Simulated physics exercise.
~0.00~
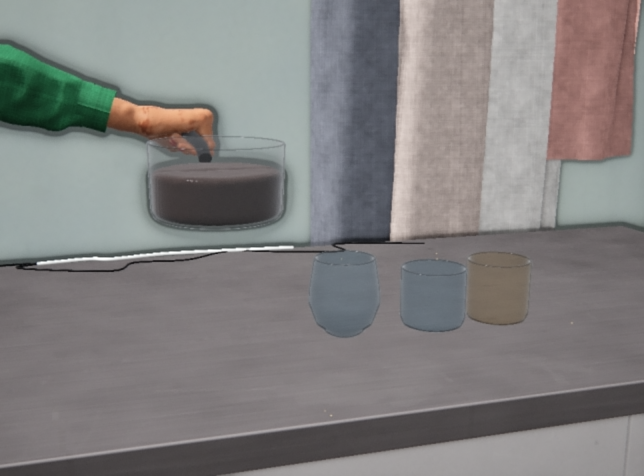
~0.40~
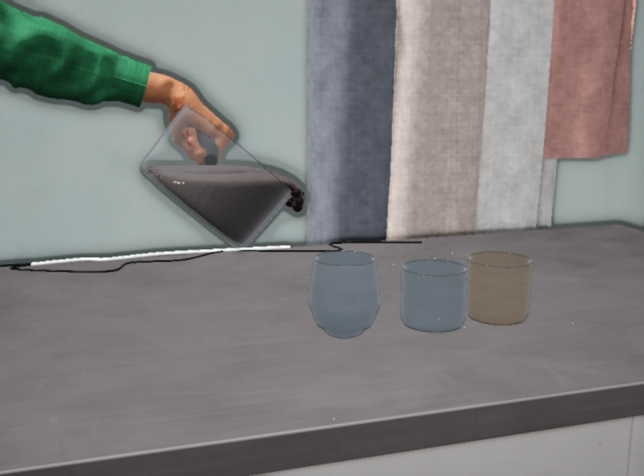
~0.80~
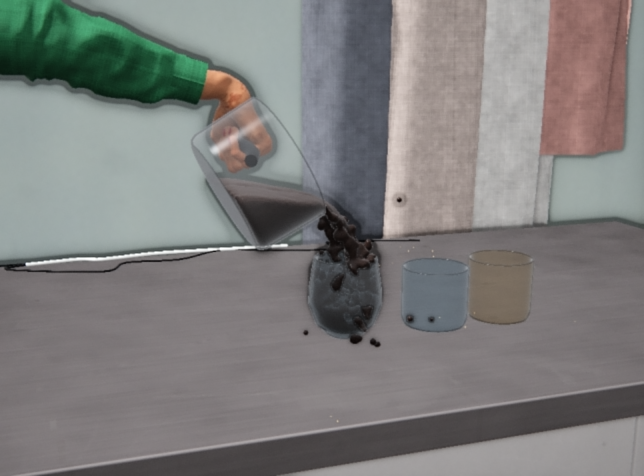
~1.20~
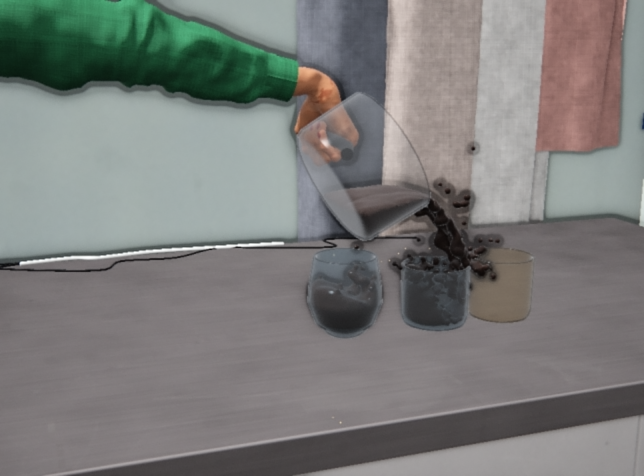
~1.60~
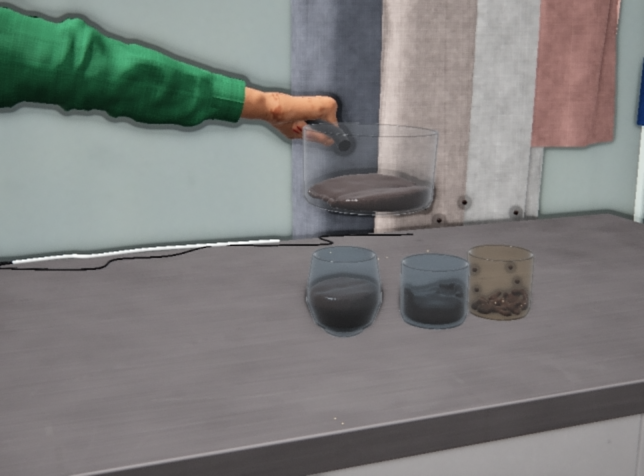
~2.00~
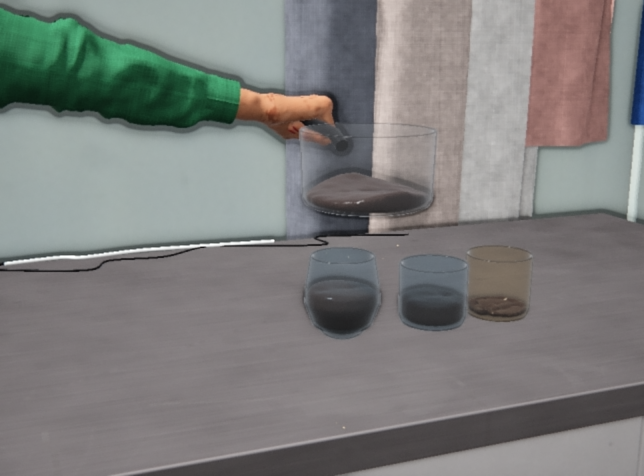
A hand tilts a clear pot rightward over three glasses, partly filling them, then levels it.
